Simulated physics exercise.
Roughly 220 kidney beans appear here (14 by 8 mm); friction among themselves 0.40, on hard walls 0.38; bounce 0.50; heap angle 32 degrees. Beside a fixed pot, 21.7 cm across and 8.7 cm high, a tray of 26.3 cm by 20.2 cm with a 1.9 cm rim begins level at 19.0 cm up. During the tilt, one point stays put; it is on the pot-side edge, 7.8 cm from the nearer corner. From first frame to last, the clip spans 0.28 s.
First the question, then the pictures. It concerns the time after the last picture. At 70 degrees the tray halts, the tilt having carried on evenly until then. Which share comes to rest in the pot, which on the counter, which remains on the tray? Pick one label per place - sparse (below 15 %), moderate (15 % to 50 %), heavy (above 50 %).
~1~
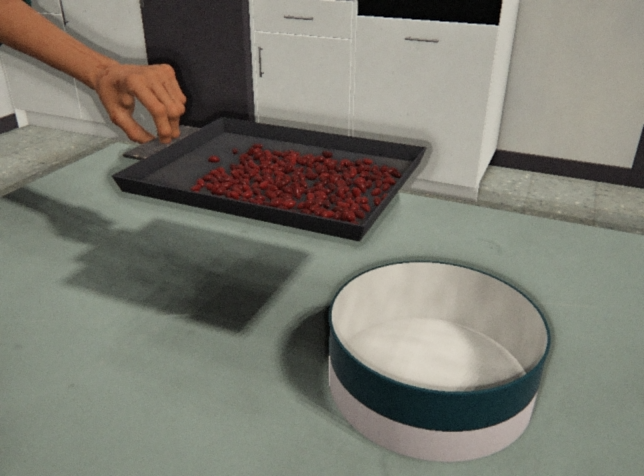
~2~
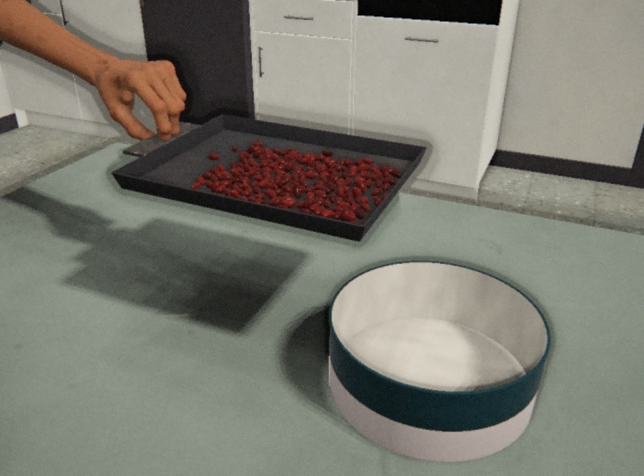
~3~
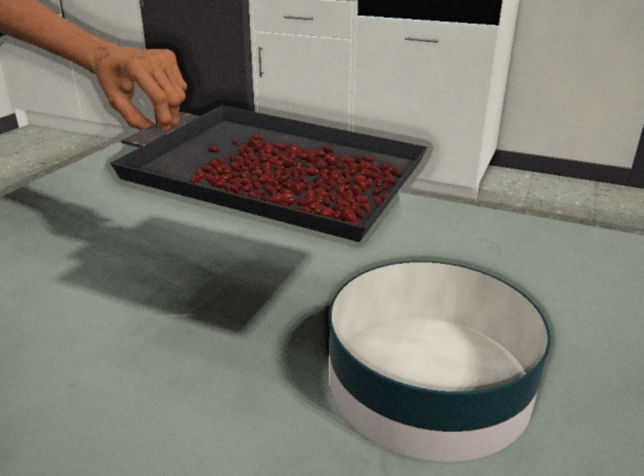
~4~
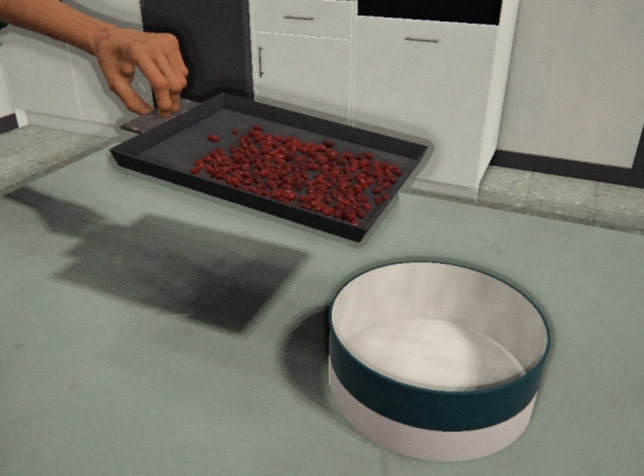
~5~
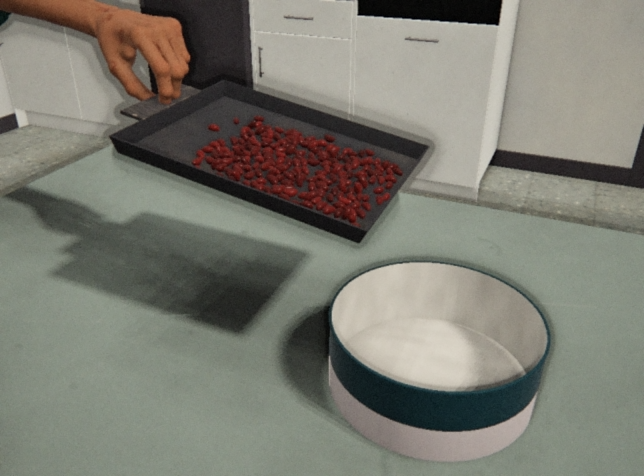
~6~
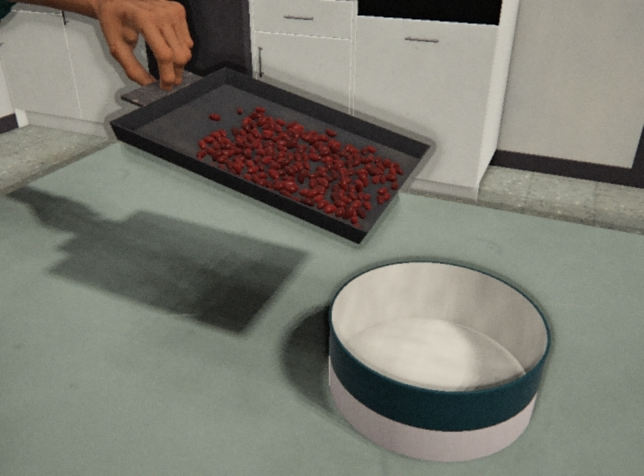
Pot: Heavy; counter: Sparse; tray: Moderate.
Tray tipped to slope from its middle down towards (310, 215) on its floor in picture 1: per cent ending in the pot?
Roughly 75 per cent.
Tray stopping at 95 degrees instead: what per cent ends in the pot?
95 per cent.
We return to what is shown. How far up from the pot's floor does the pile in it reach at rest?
1.5 cm.
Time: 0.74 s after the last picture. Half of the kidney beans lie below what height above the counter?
Around 22 cm up.
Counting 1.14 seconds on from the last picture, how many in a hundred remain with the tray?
Reading: Approx. 45%.
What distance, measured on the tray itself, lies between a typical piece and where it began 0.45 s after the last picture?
Roughly 3 cm.
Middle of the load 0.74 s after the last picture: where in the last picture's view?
Load centre, approx.: (378, 177) px.
Then, 0.45 s after the last picture, tilt 40 degrees; the tray holds 100 %, the pot 0 %.
Then, 0.74 s after the last picture, tilt 58 degrees; the tray holds 100 %, the pot 0 %.
Then, 1.14 s after the last picture, tilt 70 degrees; the tray holds 45 %, the pot 45 %.
In the end, pot 65 %, counter 0 %, tray 30 %.
